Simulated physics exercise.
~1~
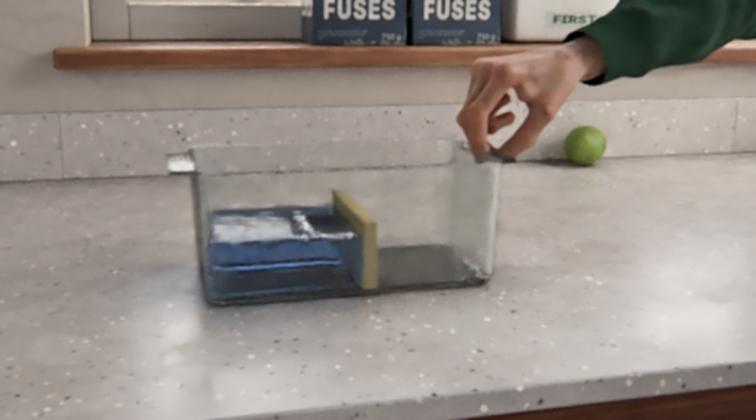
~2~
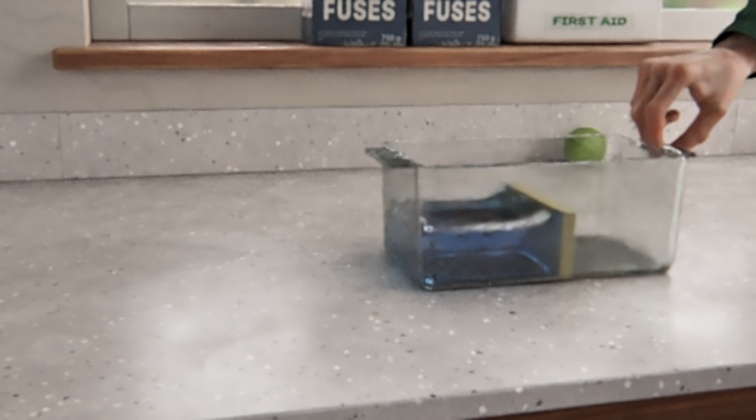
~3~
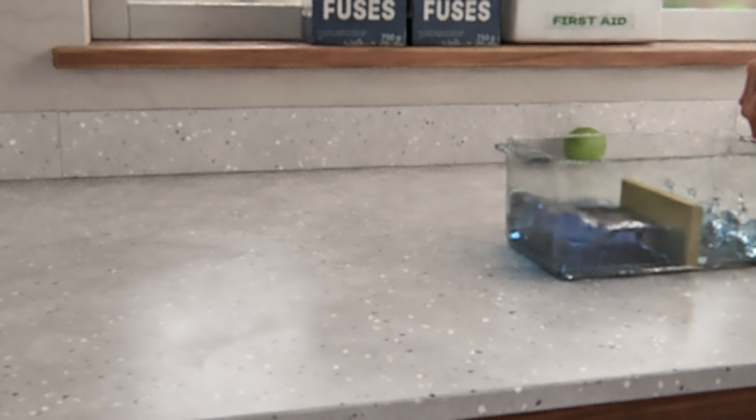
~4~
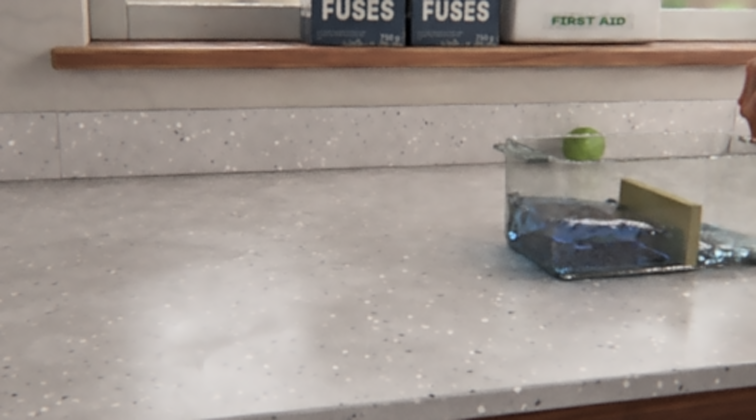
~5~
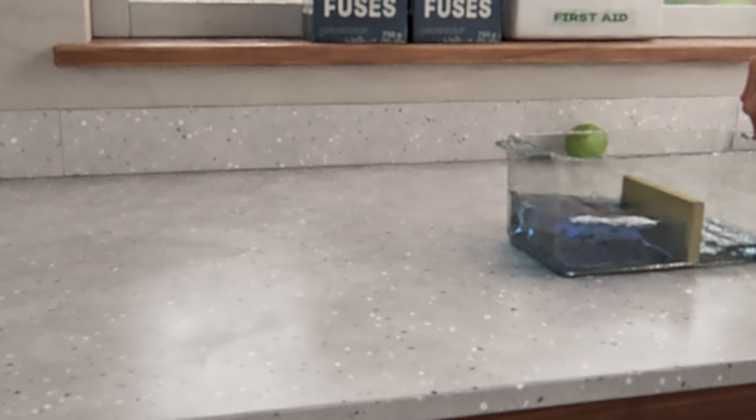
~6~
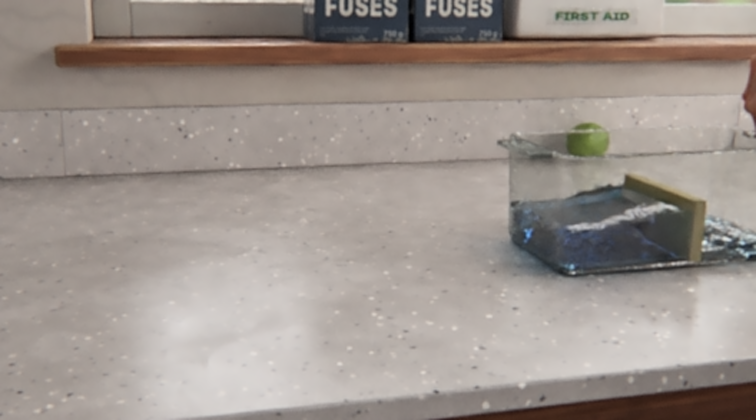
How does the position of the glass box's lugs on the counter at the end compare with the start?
At the start the lugs are a little left of the middle of the view, and by the end they have moved with the box well over to the right side.
